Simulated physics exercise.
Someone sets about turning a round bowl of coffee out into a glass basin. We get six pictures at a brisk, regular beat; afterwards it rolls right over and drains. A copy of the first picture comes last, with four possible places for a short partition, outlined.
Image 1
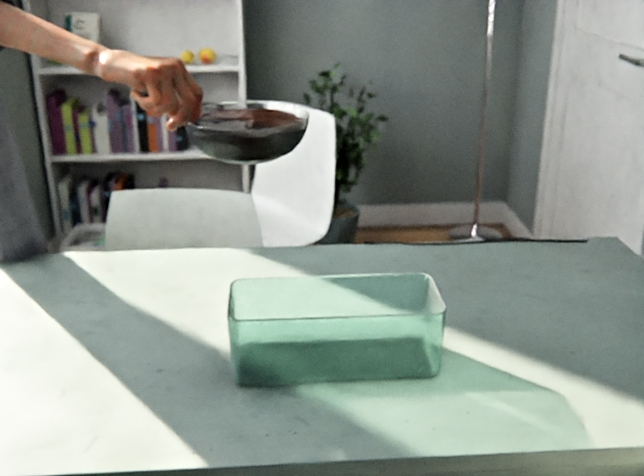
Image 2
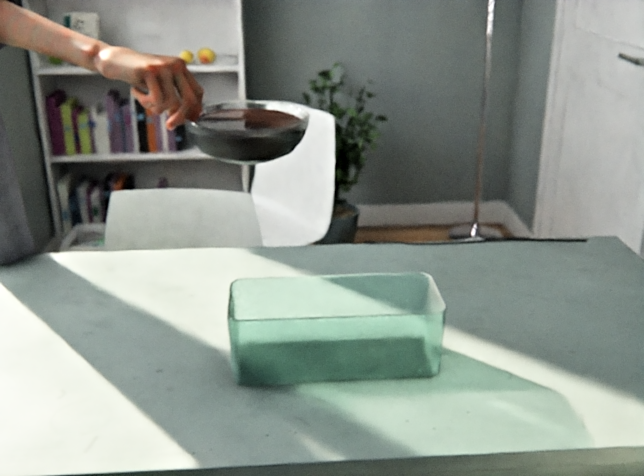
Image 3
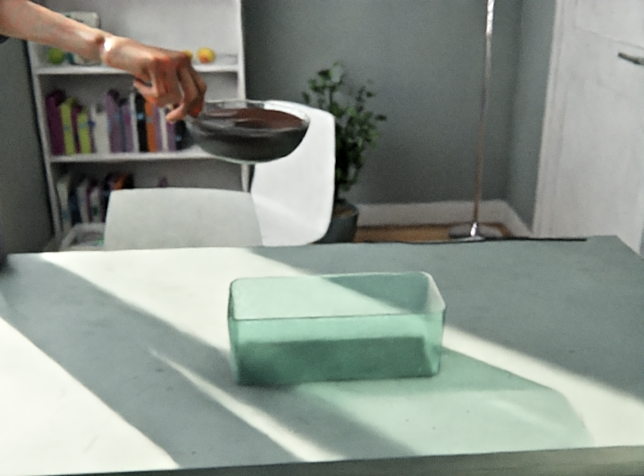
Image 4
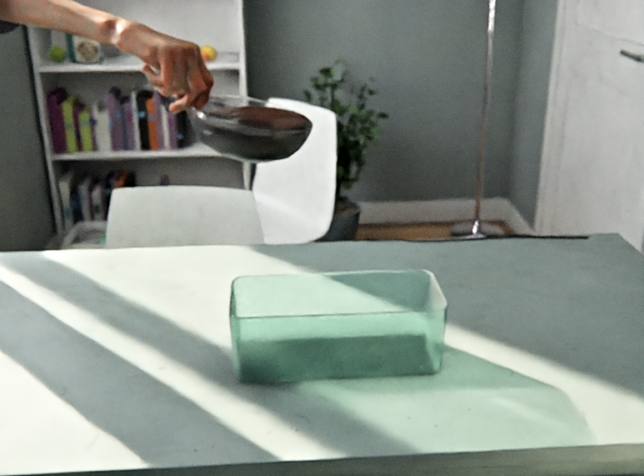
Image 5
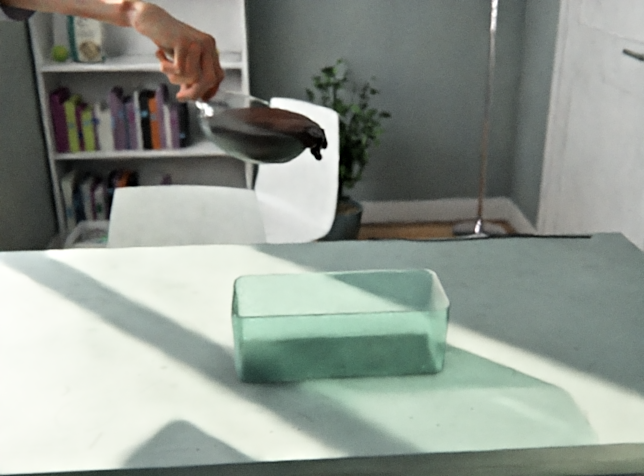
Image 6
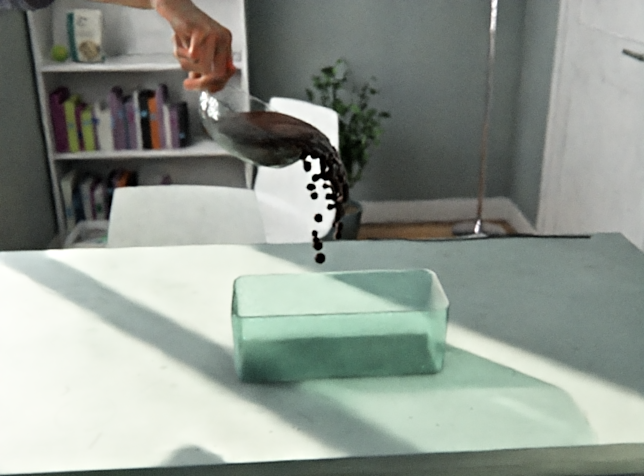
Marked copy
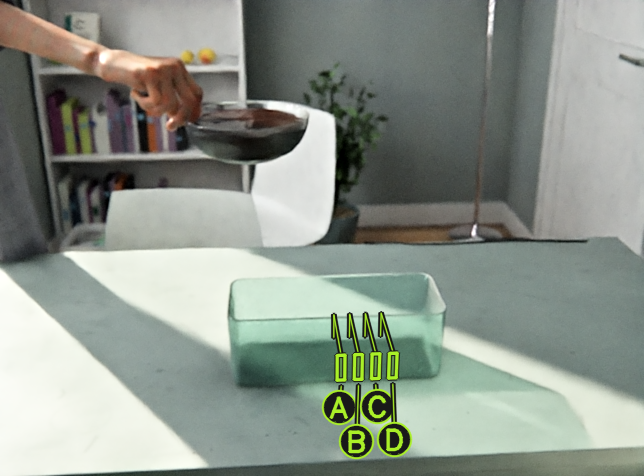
A hand held a round bowl of coffee above and behind a green glass basin on a table, then tilted it to the right until dark liquid and drops streamed over the lip.
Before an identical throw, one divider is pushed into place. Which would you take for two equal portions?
The best position is C.
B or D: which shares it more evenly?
Position B.
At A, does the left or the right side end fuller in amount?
The right one.
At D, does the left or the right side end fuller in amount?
The left side.
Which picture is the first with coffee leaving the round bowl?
In picture 4.
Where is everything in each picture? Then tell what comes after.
The first picture shows upright, lip at (307, 113); basin from (233, 382) to (439, 374); nothing has left yet.
The second picture shows upright, lip at (307, 114); nothing has left yet.
The third picture shows tipped about 6°, lip at (308, 118); nothing has left yet.
The fourth picture shows tipped about 12°, lip at (311, 123); coffee is over the lip, down to (311, 123).
The fifth picture shows tipped about 21°, lip at (313, 132); coffee is over the lip, down to (316, 155).
The sixth picture shows tipped about 32°, lip at (312, 143); coffee is over the lip, down to (320, 255).
On the marked copy, A at (341, 385); B at (358, 385); C at (375, 384); D at (392, 383).
If A is chosen, about 20 % ends left of the wall and 76 % right of it; 4 % is lost outside.
If B is chosen, about 30 % ends left of the wall and 66 % right of it; 4 % is lost outside.
If C is chosen, about 47 % ends left of the wall and 48 % right of it; 4 % is lost outside.
If D is chosen, about 78 % ends left of the wall and 18 % right of it; 4 % is lost outside.
